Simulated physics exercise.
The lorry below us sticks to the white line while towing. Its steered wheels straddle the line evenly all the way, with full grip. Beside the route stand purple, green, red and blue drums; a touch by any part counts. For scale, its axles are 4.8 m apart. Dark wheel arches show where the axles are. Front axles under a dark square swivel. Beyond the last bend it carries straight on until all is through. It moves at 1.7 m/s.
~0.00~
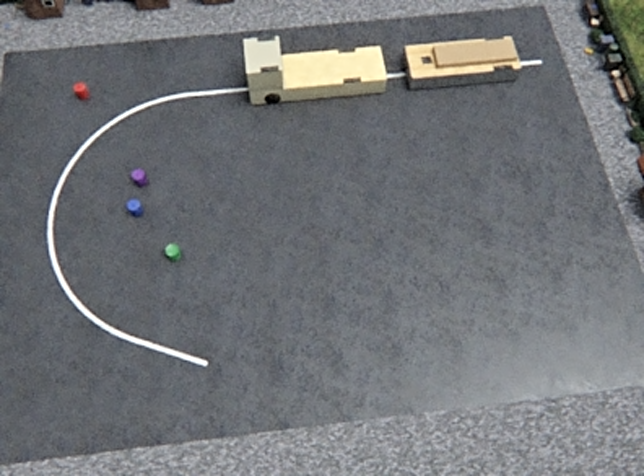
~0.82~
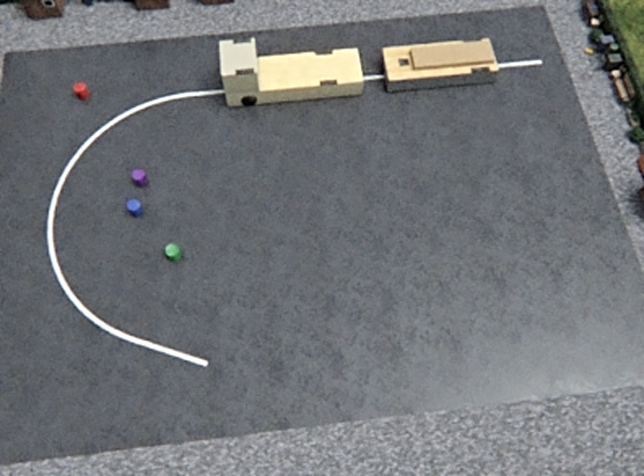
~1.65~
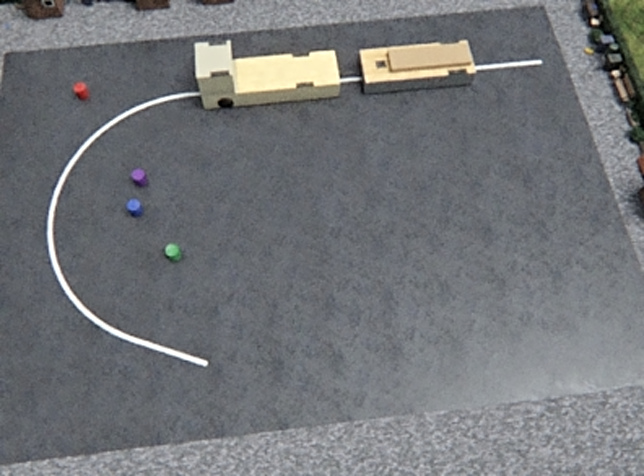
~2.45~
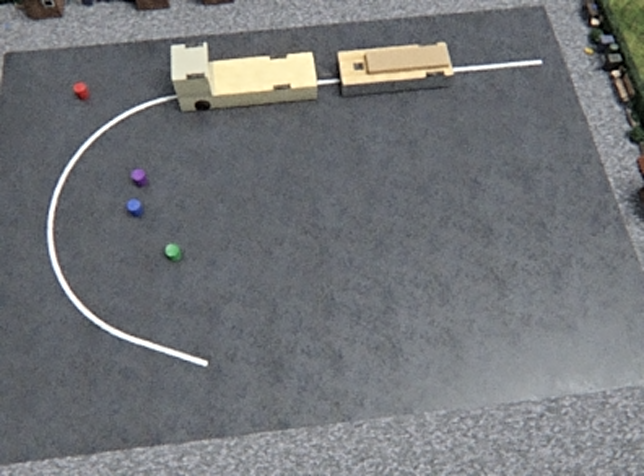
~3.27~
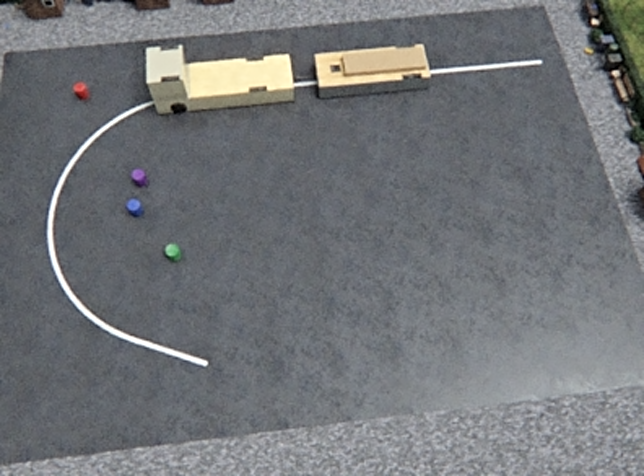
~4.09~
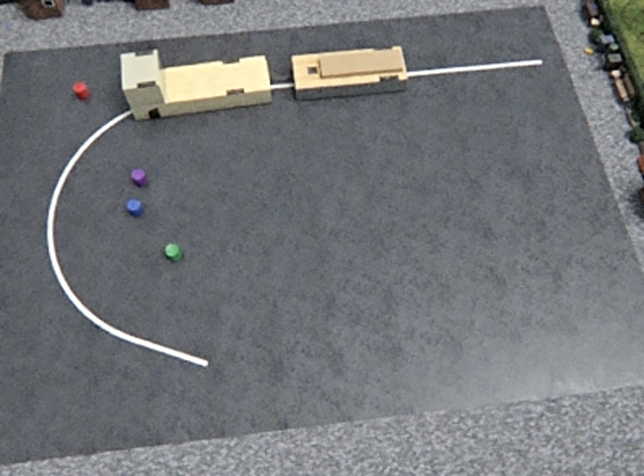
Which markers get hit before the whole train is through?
The purple one gets struck; the green one escapes; the red one escapes; the blue one gets struck.
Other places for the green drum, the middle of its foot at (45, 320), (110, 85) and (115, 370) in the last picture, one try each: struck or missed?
First struck, second missed, third struck.
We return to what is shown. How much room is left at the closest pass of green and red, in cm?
To spare: Green 60, red 90.
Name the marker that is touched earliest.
The purple one.
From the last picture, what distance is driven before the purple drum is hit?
About 20.5 m.
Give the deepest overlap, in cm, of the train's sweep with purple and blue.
Purple 20, blue 20.
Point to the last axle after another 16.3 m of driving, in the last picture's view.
Around (164, 110).
After 5.6 s, the last axle is at (346, 67) of the last picture, 5 cm off the line; red has been passed with 85 cm to spare.
After 16.2 s, the last axle is at (127, 142) of the last picture, 255 cm off the line; the trailer has hit purple.
After 18.3 s, the last axle is at (108, 178) of the last picture, 305 cm off the line; the trailer has hit blue.
After 22.7 s, the last axle is at (137, 273) of the last picture, 290 cm off the line; green has been passed with 55 cm to spare.
After 27.2 s, the last axle is at (253, 356) of the last picture, 80 cm off the line; 2 of 4 struck in all.
